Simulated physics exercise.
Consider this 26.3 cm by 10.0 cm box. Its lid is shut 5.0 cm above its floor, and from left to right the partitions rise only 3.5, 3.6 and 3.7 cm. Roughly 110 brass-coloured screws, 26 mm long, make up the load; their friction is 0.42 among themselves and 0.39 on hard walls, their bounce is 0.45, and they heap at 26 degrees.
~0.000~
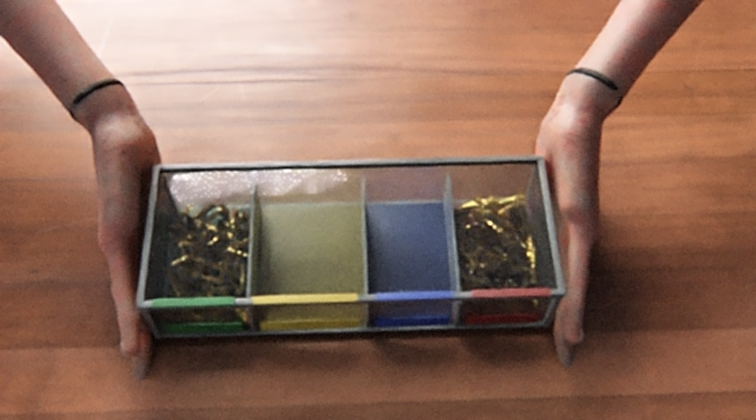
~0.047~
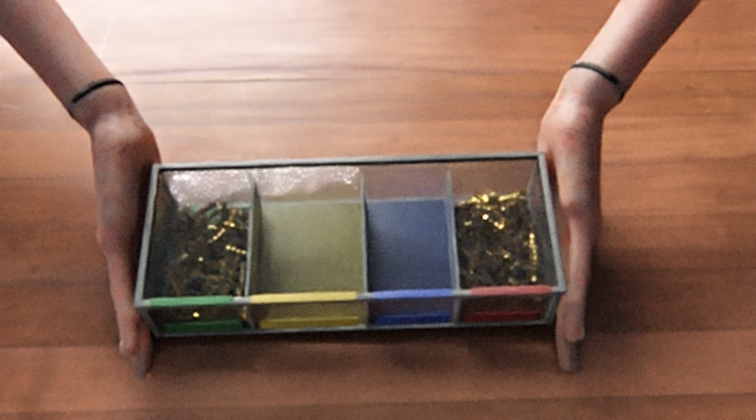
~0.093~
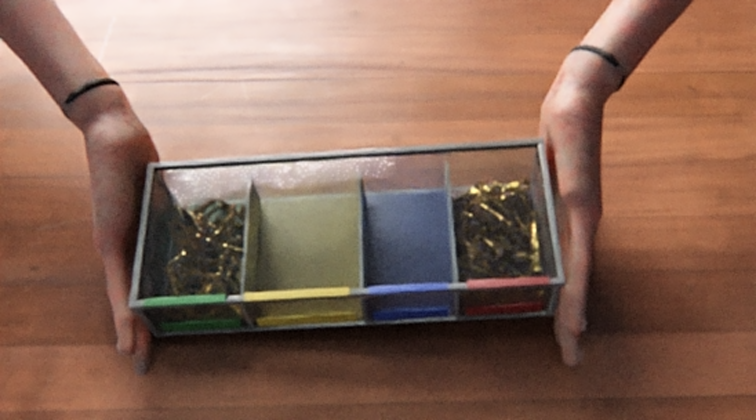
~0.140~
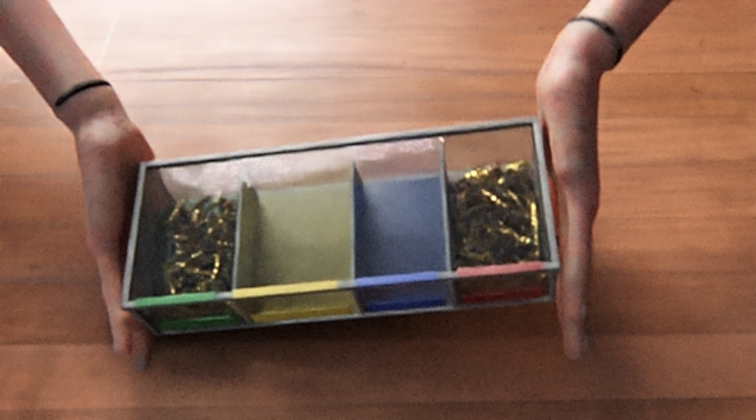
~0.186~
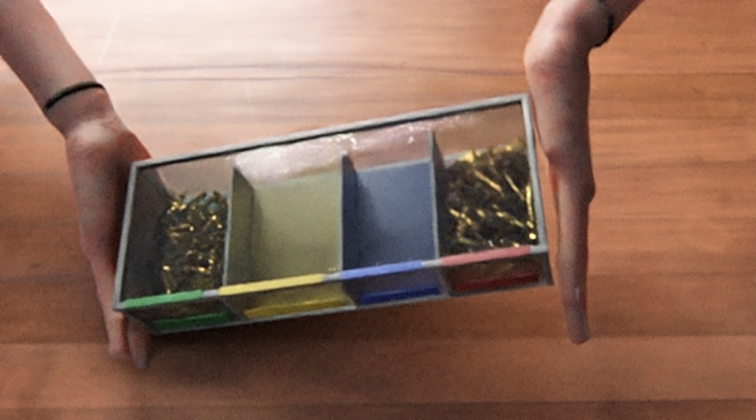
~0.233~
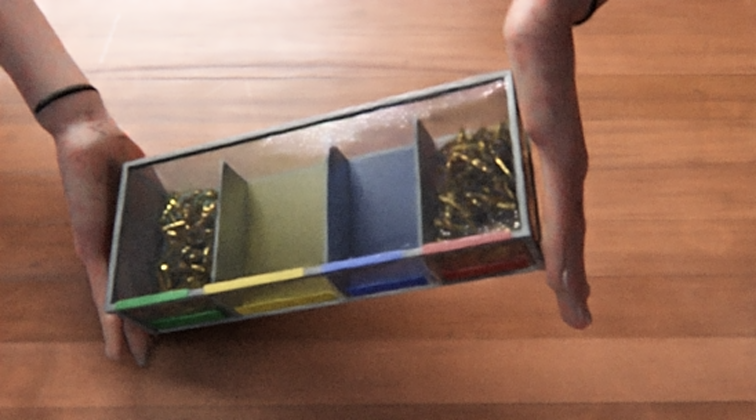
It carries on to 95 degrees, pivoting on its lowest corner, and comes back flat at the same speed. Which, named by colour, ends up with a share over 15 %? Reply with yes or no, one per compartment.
Red yes, blue no, green yes, yellow no.
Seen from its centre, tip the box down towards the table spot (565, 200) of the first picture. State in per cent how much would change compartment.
Near 10 percent, give or take.
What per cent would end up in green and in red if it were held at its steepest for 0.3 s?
Green keeps 55% and red keeps 45%.
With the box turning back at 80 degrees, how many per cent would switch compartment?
Near 15 in a hundred.
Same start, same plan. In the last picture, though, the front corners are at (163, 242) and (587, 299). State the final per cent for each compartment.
Final per cent - red: 50; blue: 5; green: 40; yellow: 5.
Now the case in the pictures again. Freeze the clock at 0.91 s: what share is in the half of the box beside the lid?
Share: Approx. 50 %.
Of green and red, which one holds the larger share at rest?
The green one has more.
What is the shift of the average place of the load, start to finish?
Some 2.5 cm.
After 0.91 s, tilt 94 degrees; red 45 %, green 50 %.
Then, at 1.36 s, tilt 40 degrees; red 40 %, blue 5 %, green 55 %.
Then, at 1.89 s, tilt 0 degrees; red 40 %, blue 5 %, green 55 %.
In the end, at 2.4 s, red 40 %, blue 5 %, green 55 %, yellow 0 %.
